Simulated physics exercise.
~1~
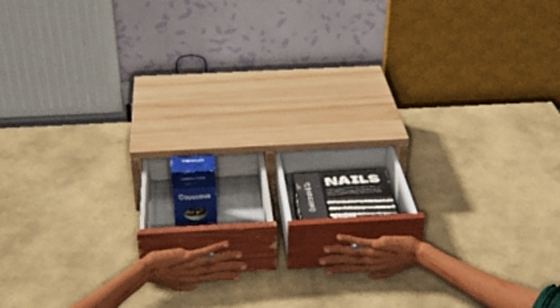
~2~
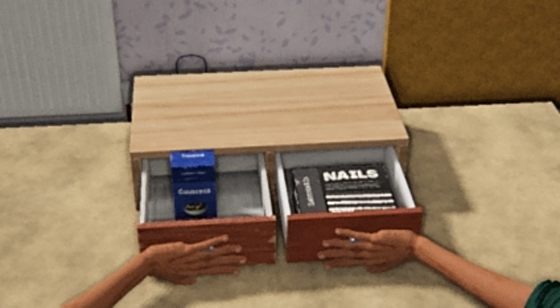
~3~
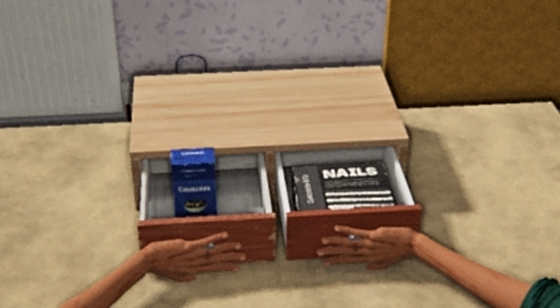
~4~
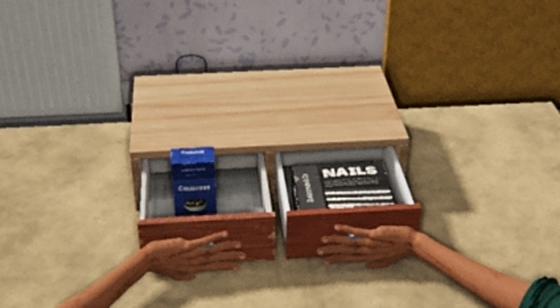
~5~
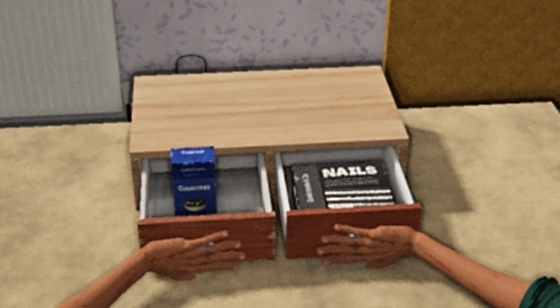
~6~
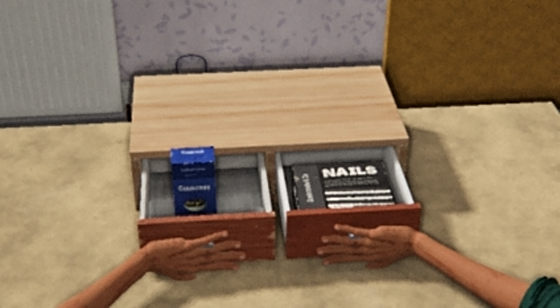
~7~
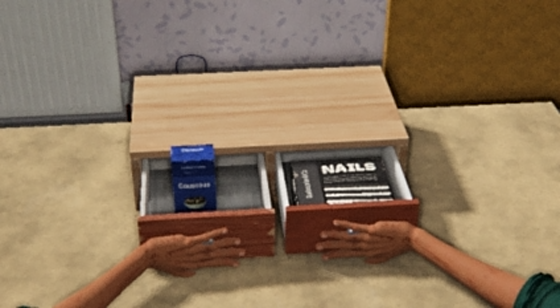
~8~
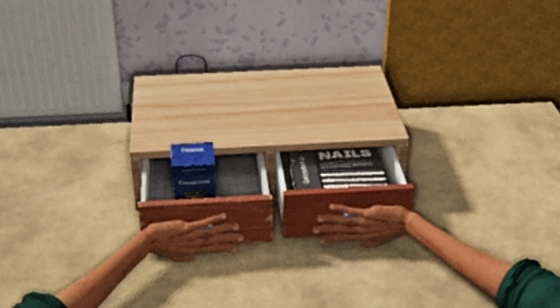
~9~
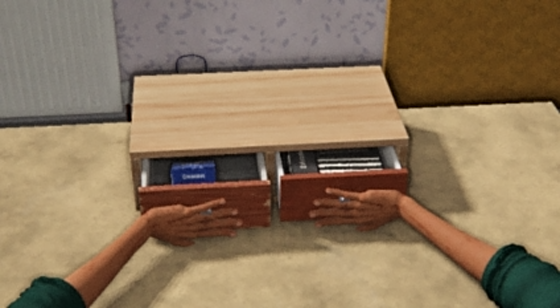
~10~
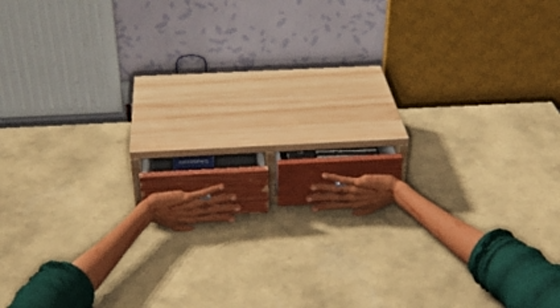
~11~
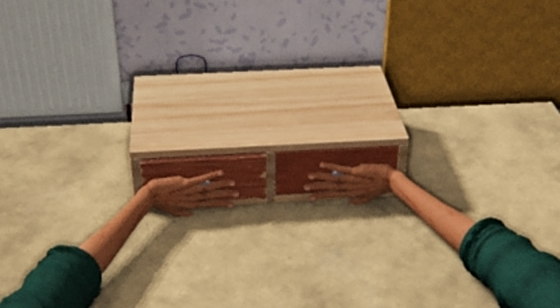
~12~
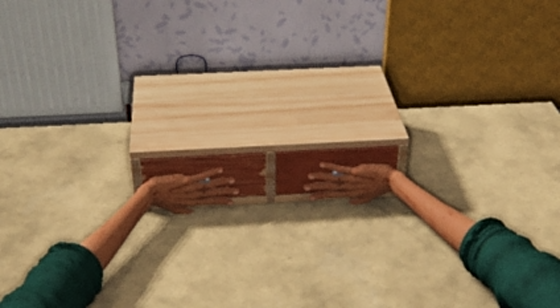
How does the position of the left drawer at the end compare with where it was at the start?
At the start the left drawer stuck out open towards the viewer, and by the end it was all the way in, with its front flush with the chest.
